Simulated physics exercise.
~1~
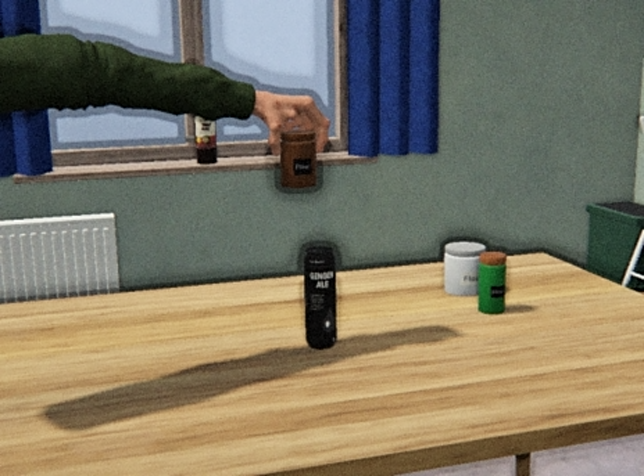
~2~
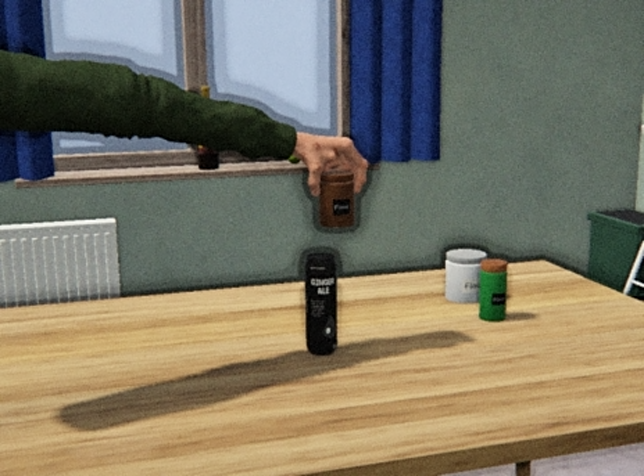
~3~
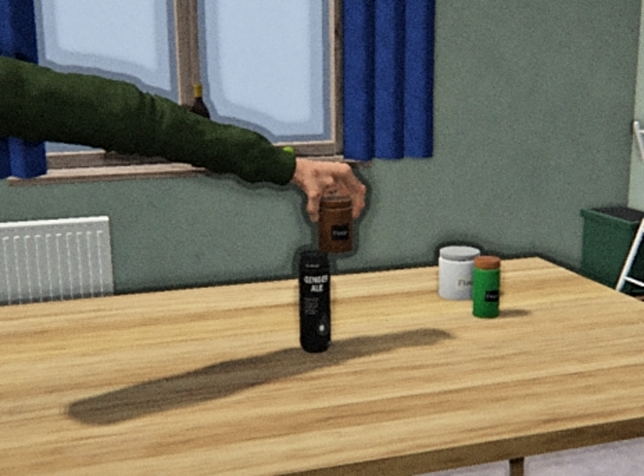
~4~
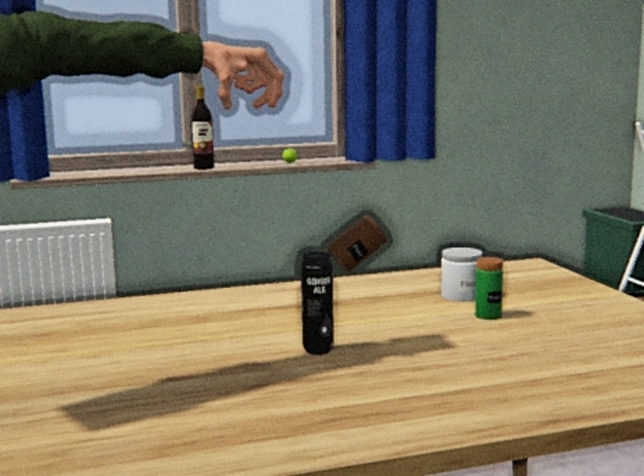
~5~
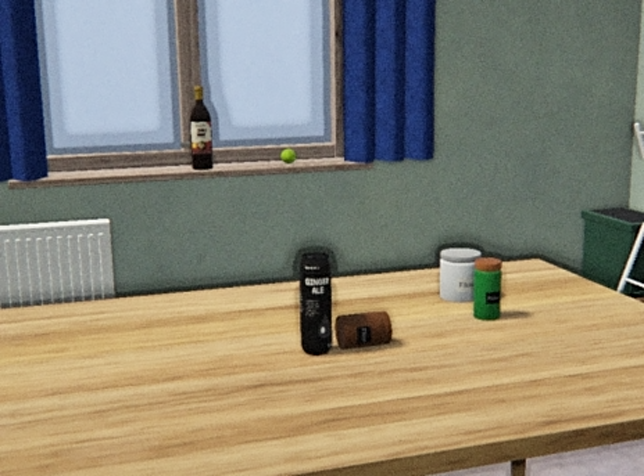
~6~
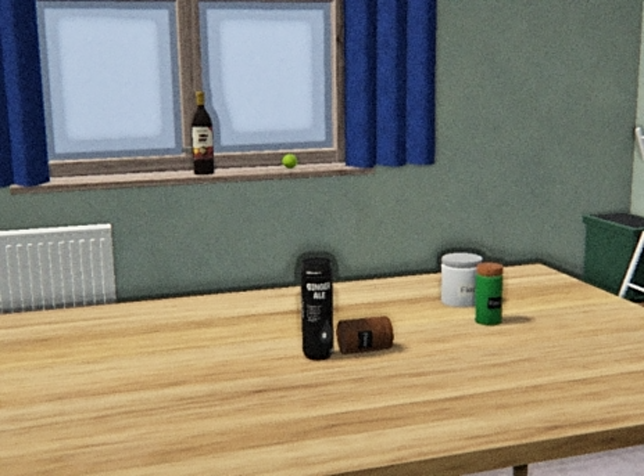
A brown jar was lowered by a hand toward the top of a black ginger ale can on a wooden table, but once released it tipped off to the right and ended up lying on its side beside the can, which stayed standing.
